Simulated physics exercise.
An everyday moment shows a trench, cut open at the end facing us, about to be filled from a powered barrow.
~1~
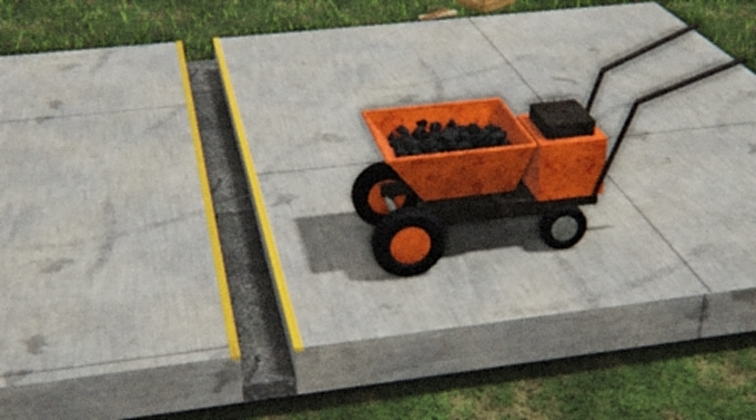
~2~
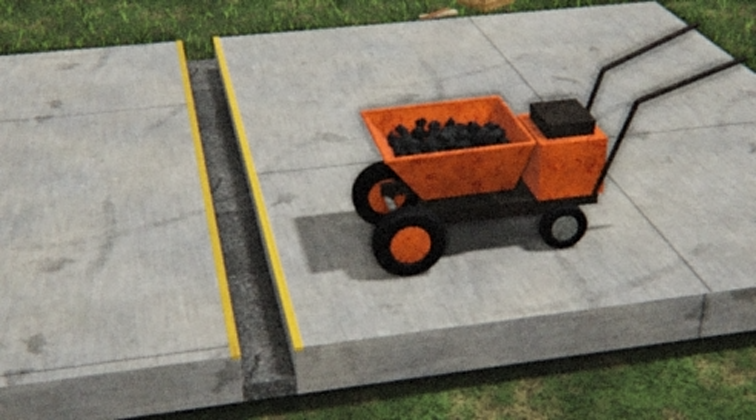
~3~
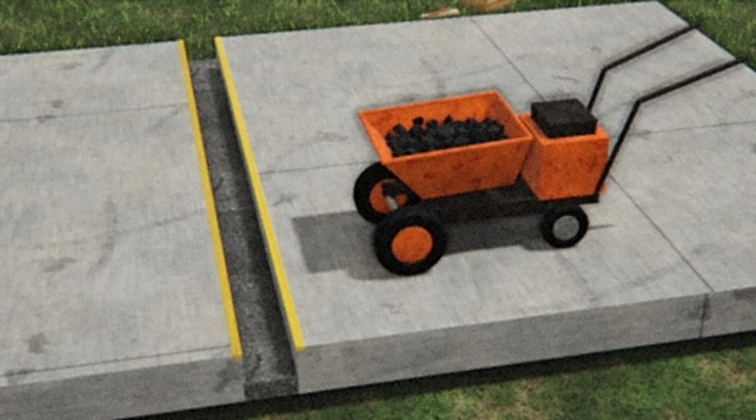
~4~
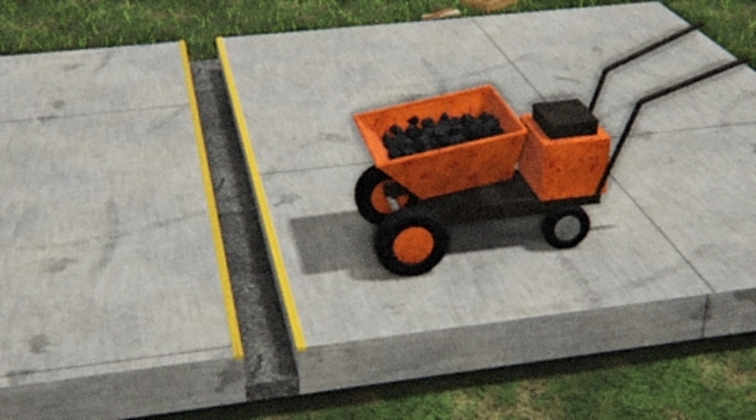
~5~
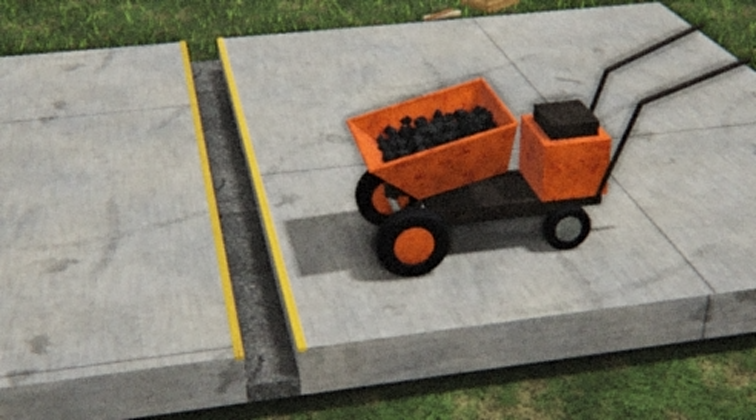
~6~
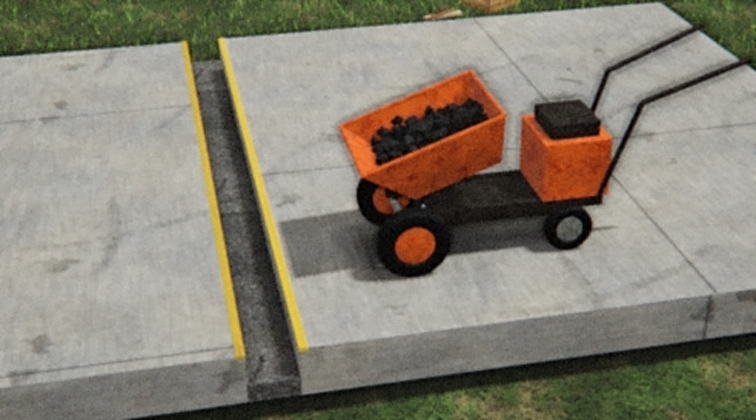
To begin with, an orange powered barrow loaded with black lumps stands on a concrete slab, its skip level, to the right of a narrow yellow-edged trench. The skip then tilts gradually toward the trench, its rear end lifting clear of the chassis while the wheels stay in place.
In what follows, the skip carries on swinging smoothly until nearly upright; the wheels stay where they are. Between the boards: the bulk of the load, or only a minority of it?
The bulk of it.
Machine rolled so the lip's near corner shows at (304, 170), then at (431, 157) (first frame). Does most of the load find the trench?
For the first case I'd say a smaller fraction, and for the second case a smaller fraction.
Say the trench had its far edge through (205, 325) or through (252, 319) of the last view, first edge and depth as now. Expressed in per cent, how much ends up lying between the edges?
80 %, 60 %.
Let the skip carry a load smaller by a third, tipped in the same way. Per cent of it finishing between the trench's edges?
About 80 per cent.
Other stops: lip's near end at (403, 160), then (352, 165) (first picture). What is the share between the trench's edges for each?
From the first spot you get 60 percent, and from the second 90 percent.
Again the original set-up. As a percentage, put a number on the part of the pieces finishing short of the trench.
Roughly 20 per cent of the load.
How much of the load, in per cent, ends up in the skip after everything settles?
About 0 in a hundred.
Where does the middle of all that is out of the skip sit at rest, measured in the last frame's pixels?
Close to (258, 277), more or less.
Soon after the last picture, skip tipped steeply; all in the skip.
A little later, skip tipped right over; most in the skip; about a quarter short of the trench; a small part in or heaped over the trench; a stray few falling.
Later still, skip tipped right over; a stray few in the skip; about a quarter short of the trench; about two thirds in or heaped over the trench; a stray few beyond it.
By the end, skip tipped right over; about a quarter short of the trench; most in or heaped over the trench; a stray few beyond it.
